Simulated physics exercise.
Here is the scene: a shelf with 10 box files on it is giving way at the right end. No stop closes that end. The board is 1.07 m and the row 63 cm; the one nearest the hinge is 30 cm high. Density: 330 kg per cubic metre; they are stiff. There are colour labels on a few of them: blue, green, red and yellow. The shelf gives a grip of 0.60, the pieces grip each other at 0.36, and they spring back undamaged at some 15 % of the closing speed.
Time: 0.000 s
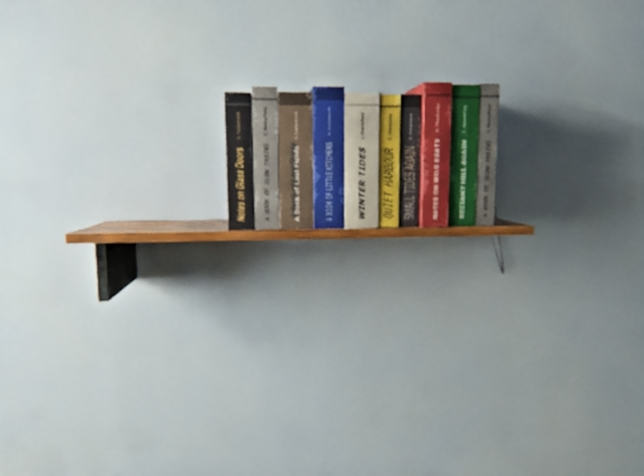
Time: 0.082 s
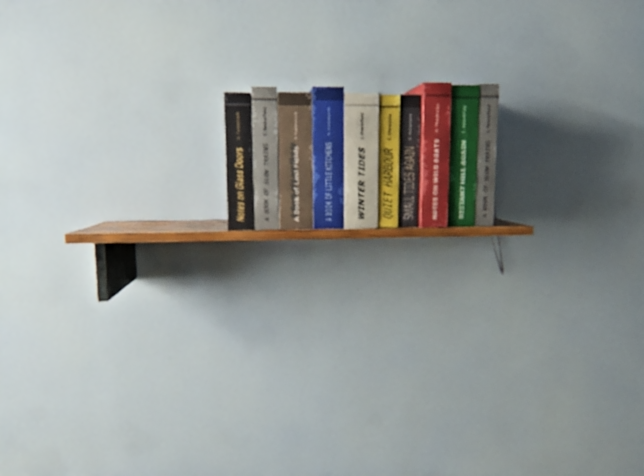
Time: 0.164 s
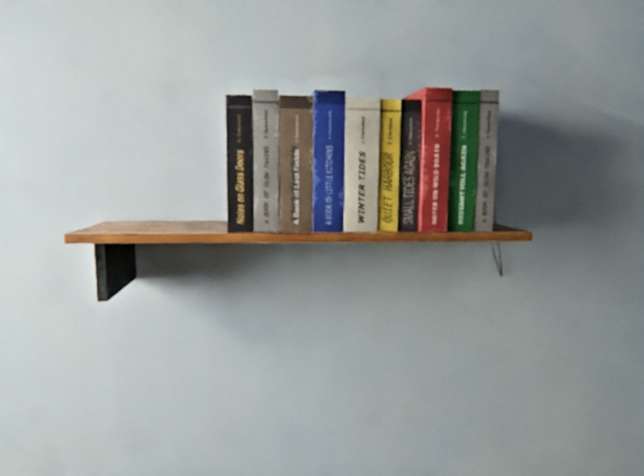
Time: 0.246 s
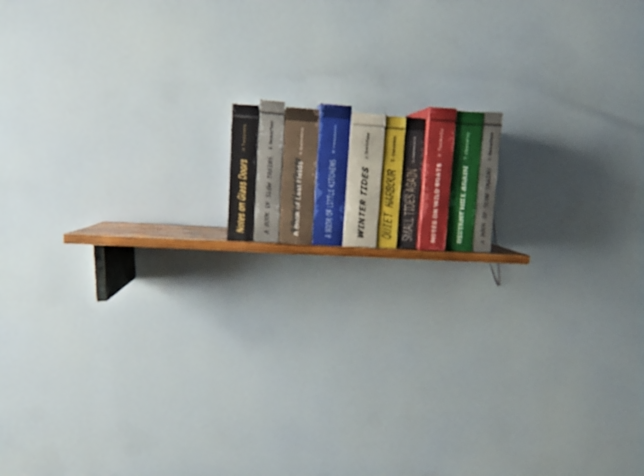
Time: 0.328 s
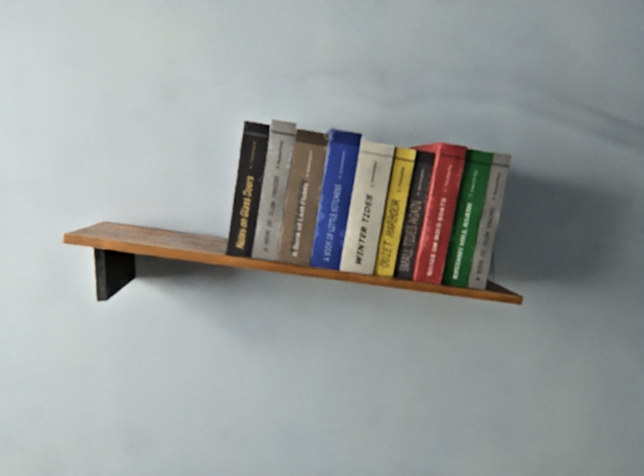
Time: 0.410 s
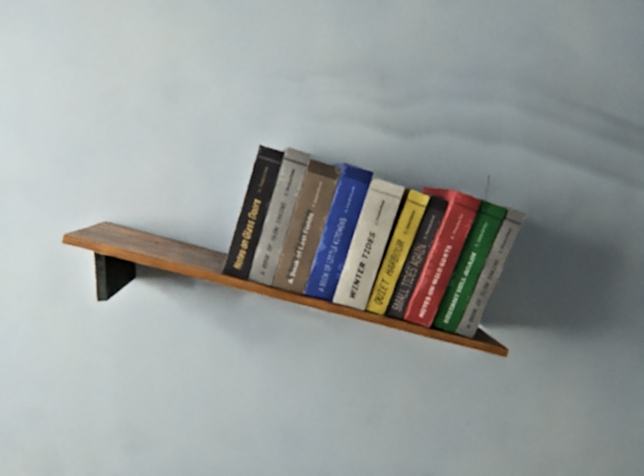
A wooden wall shelf holding a row of upright, multicoloured volumes stays nearly level at first, then its right end sinks steadily into a clear slope; the row rides down with it, and several volumes lean slightly rightward against the board.
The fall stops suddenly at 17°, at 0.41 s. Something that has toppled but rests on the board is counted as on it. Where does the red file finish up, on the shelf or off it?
Off the shelf.
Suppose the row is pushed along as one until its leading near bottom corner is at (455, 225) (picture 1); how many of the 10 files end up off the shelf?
With that change the number is 3.
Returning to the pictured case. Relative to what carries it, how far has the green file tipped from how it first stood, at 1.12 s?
About 80°.
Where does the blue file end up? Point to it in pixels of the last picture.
I'd place it at about (372, 251) in the final view.
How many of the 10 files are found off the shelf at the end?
The tally stands at 3.
After 0.56 s, none of the 10 files off the shelf, 10 disturbed; red file 28° from how it stood; green file 30° from how it stood.
After 0.82 s, 1 of the 10 files off the shelf; red file on its side; green file on its side.
After 1.12 s, 3 of the 10 files off the shelf; red file upside down; green file on its side.
In the end (1.5 s), 3 of the 10 files off the shelf; red file on its side; yellow file on its side; green file on its side. From the last view, middles, yellow file near (443, 287).
